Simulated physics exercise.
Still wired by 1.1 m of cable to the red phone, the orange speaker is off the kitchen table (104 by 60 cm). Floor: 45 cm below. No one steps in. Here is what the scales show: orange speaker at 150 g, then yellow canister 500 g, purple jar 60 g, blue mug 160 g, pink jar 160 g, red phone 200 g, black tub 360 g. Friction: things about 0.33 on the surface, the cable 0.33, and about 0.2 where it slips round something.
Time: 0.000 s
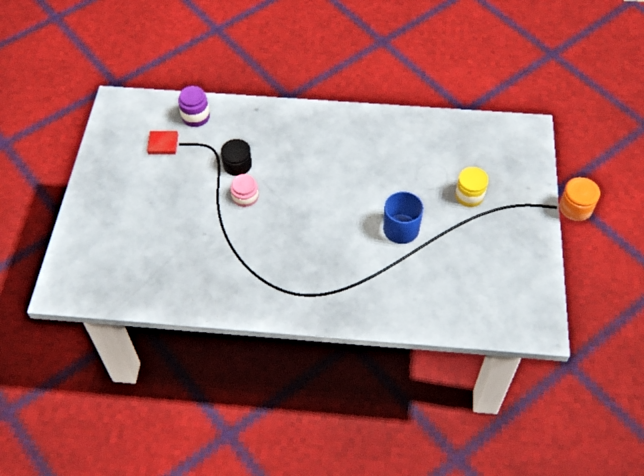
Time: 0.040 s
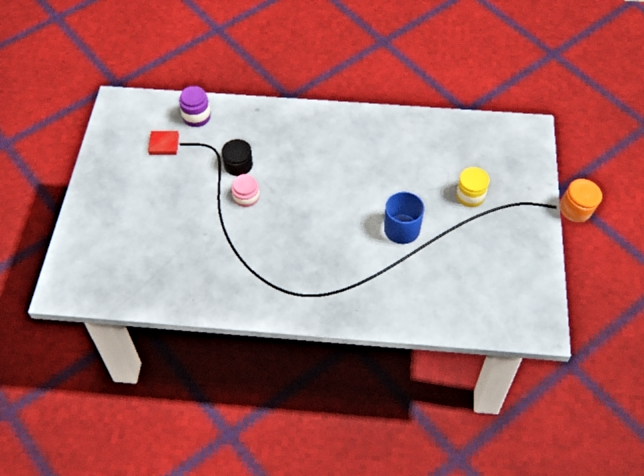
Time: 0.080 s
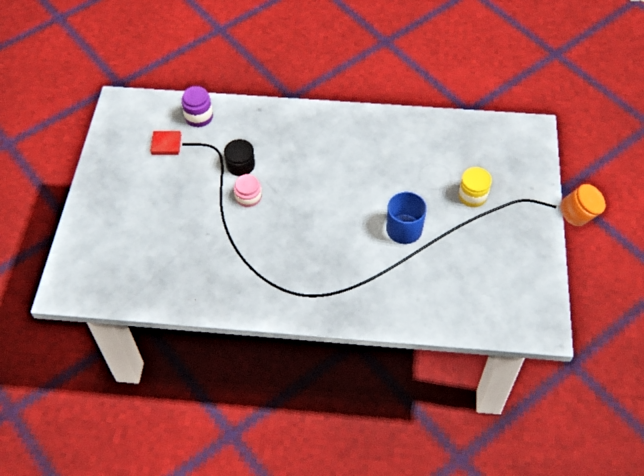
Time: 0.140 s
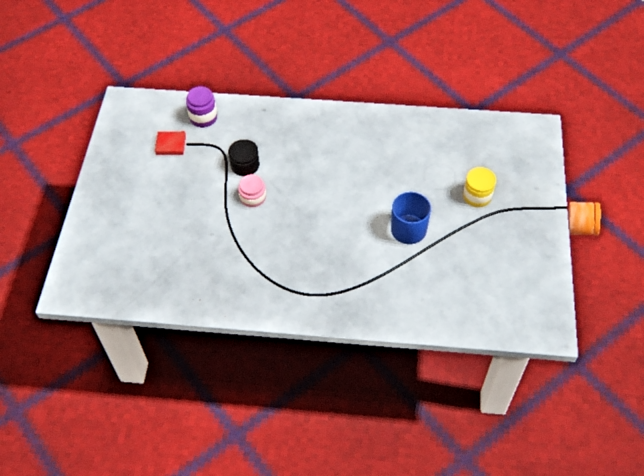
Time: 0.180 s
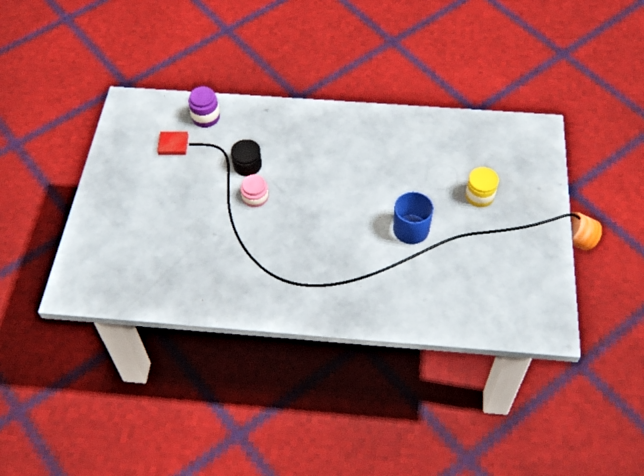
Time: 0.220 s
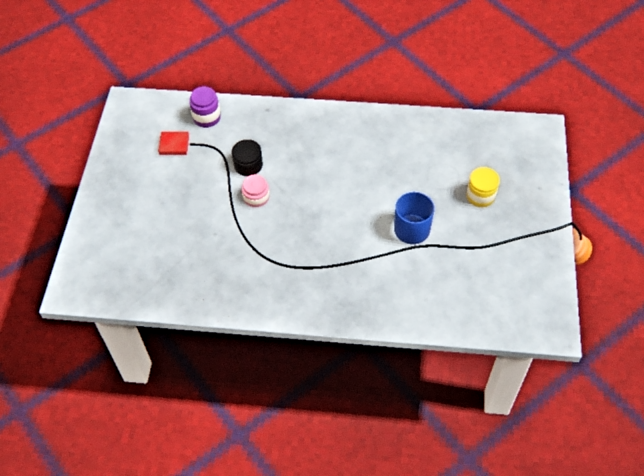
A pale table held a few jars, a blue mug and a red block wired to an orange container, which tipped over the right edge and sank lower, drawing the slack black cable straighter.
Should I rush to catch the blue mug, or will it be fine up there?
It will be fine up there.
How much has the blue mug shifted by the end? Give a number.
The blue mug ends up about 2 cm from its start.
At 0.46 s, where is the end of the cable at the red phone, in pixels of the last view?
Look around (192, 175) and you'll see it.
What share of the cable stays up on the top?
70 %, roughly.
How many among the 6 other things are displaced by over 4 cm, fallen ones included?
Counting them up, I get 1.
By 0.5 s, the cable's tail end at (192, 175); blue mug 2 cm off its start, orange speaker over the edge, red phone 6 cm off its start.
By 0.7 s, the cable's tail end at (226, 179); blue mug 2 cm off its start, orange speaker over the edge, red phone 12 cm off its start.
By 1.0 s, the cable's tail end at (226, 179); blue mug 2 cm off its start at (417, 201), orange speaker over the edge, red phone 12 cm off its start at (212, 169).
By 1.2 s, the cable's tail end at (226, 179); blue mug 2 cm off its start, orange speaker over the edge, red phone 12 cm off its start.
By 2.4 s, the cable's tail end at (226, 179); blue mug 2 cm off its start at (417, 201), orange speaker over the edge, red phone 12 cm off its start at (212, 169), pink jar 3 cm off its start at (264, 174).
